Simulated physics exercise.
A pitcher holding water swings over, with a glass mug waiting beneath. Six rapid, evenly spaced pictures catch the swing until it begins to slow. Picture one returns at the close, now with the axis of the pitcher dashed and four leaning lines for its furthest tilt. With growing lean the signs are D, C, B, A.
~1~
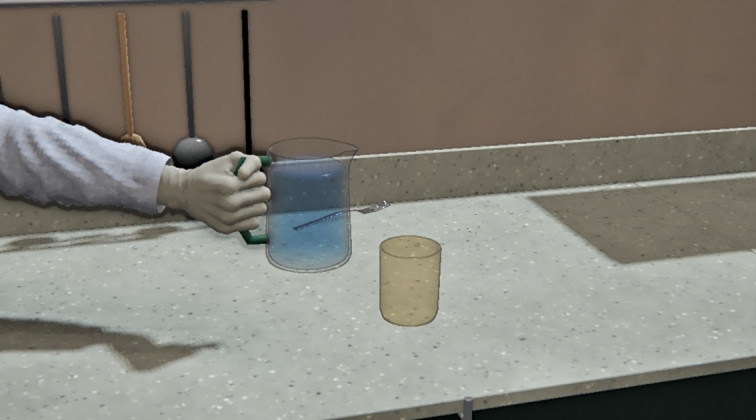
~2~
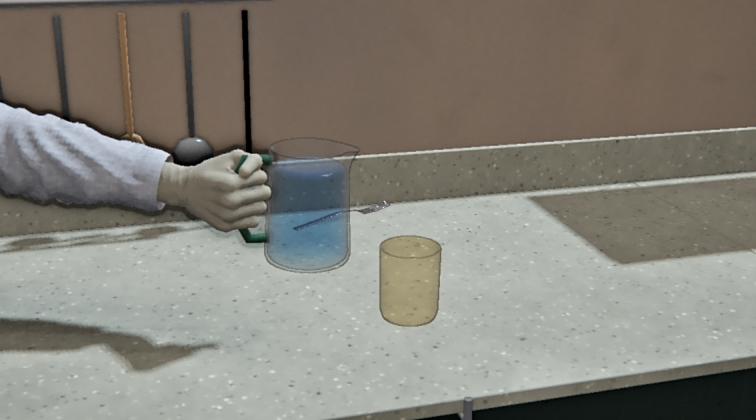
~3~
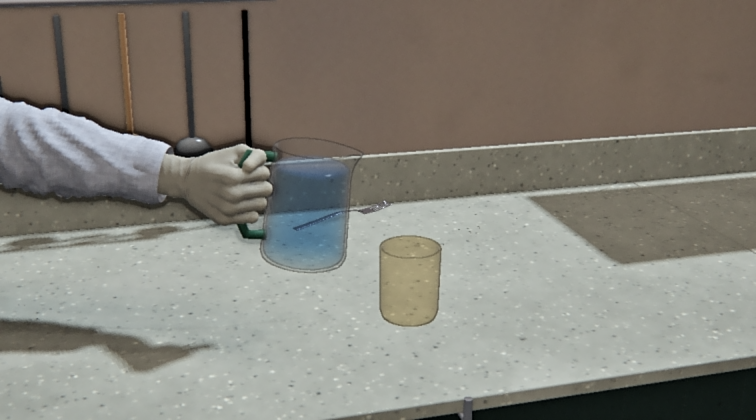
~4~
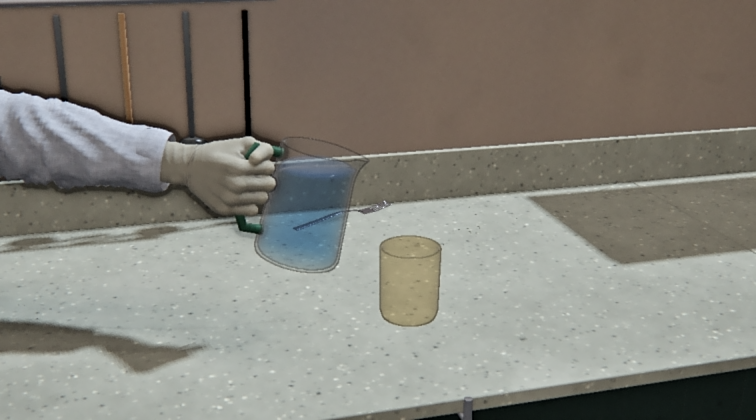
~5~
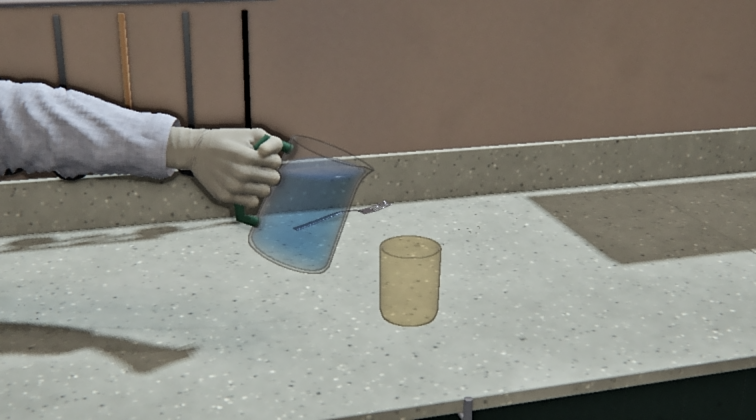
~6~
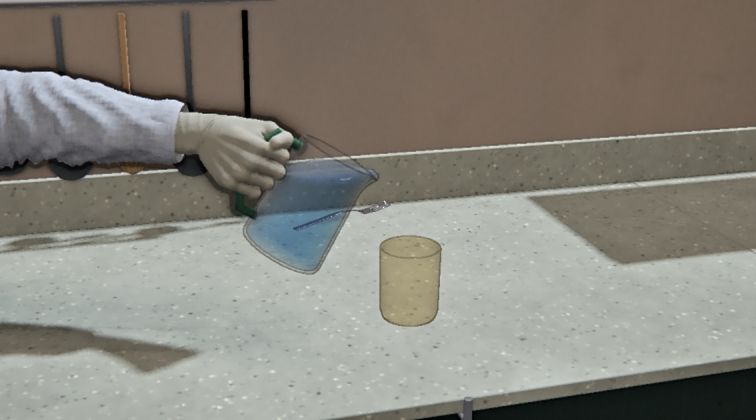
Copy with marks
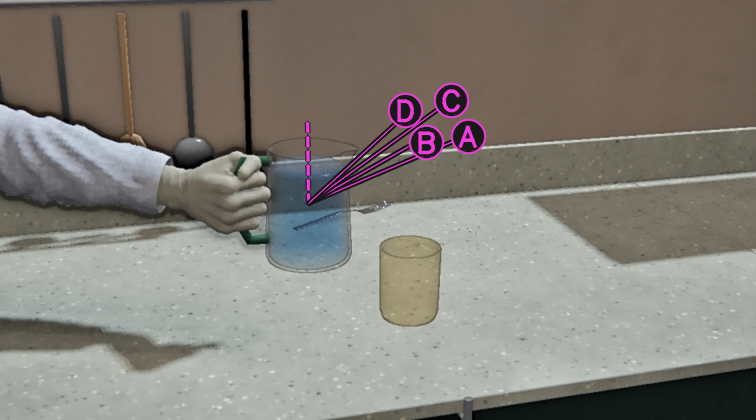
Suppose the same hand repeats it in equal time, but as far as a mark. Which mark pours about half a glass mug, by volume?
Go for C.
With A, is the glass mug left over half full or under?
Over half.
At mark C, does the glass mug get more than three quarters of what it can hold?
No.
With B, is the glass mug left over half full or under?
Over half.
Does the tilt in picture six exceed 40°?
No, it does not.
On the marked copy, A at (452, 141); B at (408, 146); C at (437, 109); D at (394, 124).
Choosing A, the glass mug ends with about 84 % of what it can hold; 3 % of the water is spilt.
Choosing B, the glass mug ends with about 68 % of what it can hold.
Choosing C, the glass mug ends with about 50 % of what it can hold.
Choosing D, the glass mug ends with about 35 % of what it can hold.
